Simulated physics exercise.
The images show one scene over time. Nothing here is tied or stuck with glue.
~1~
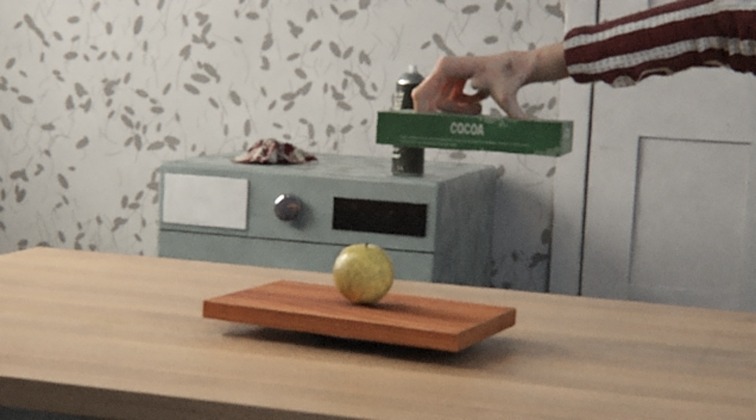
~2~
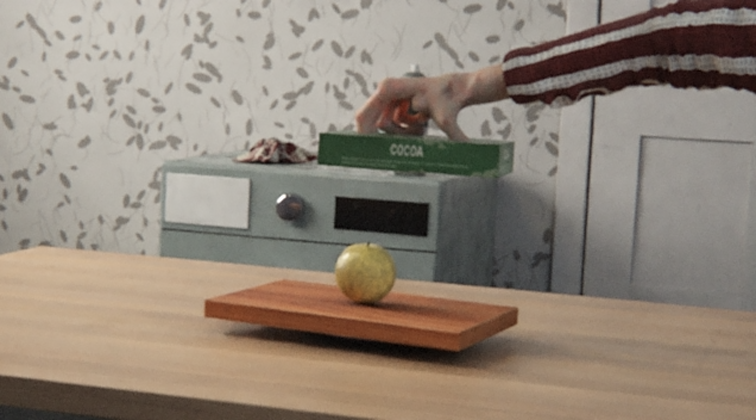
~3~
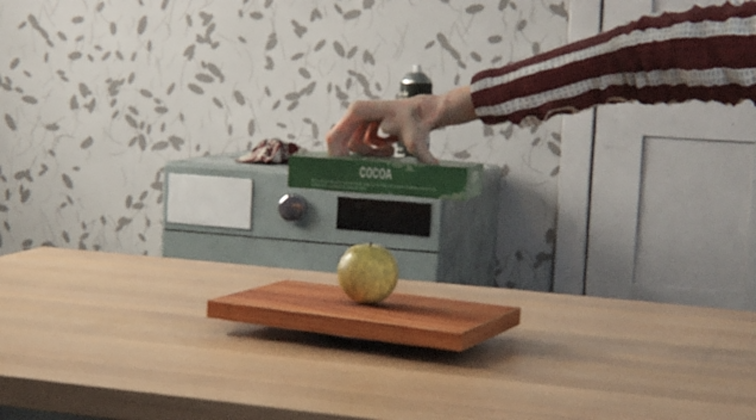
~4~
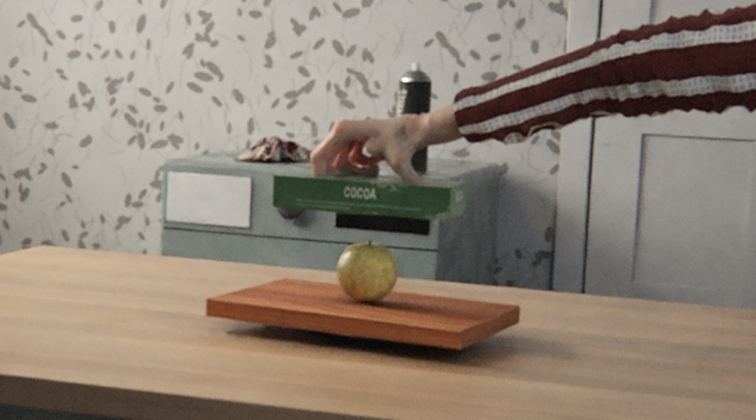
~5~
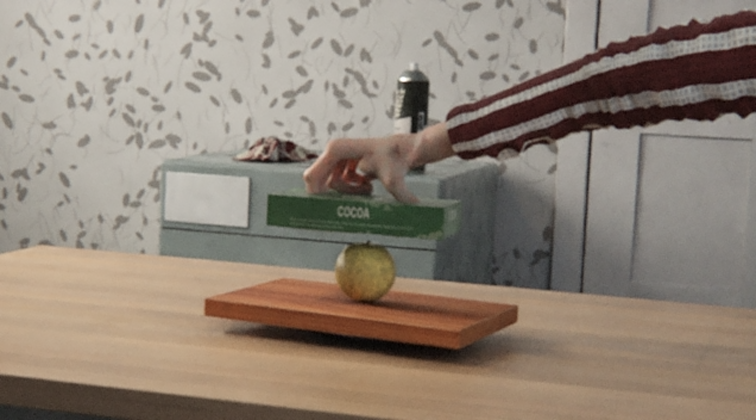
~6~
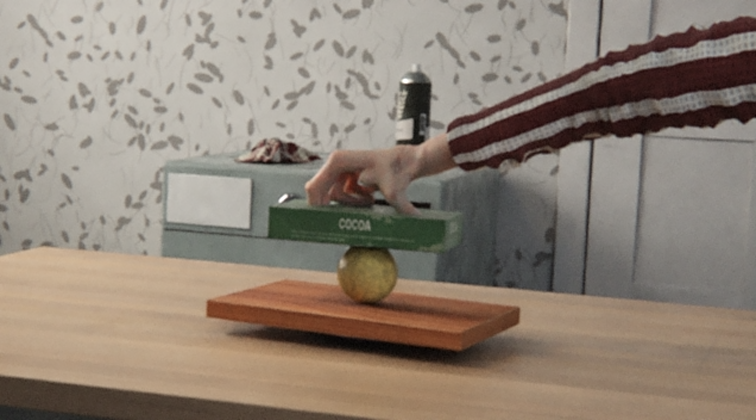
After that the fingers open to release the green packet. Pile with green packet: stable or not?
Not stable.
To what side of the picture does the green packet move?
Its movement is toward the left.
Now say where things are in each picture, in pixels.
The first frame shows still above its spot; green packet (476, 132); yellow apple (364, 274).
The second frame shows still above its spot; green packet (417, 153).
The third frame shows still above its spot; green packet (387, 175); orange board (366, 312).
The fourth frame shows still above its spot; green packet (372, 194); yellow apple (367, 272).
The fifth frame shows still above its spot; green packet (365, 213).
The sixth frame shows set down, still held; green packet (367, 225); orange board (366, 312).
Then, 0.80 s on from there, green packet turned 26° from how it was put near (307, 244).
Then, 1.20 s on from there, green packet now fallen.
In the end, fallen, green packet; the other 3 unmoved. At the end, from the last picture's camera, green packet near (202, 280). The pile comes apart.
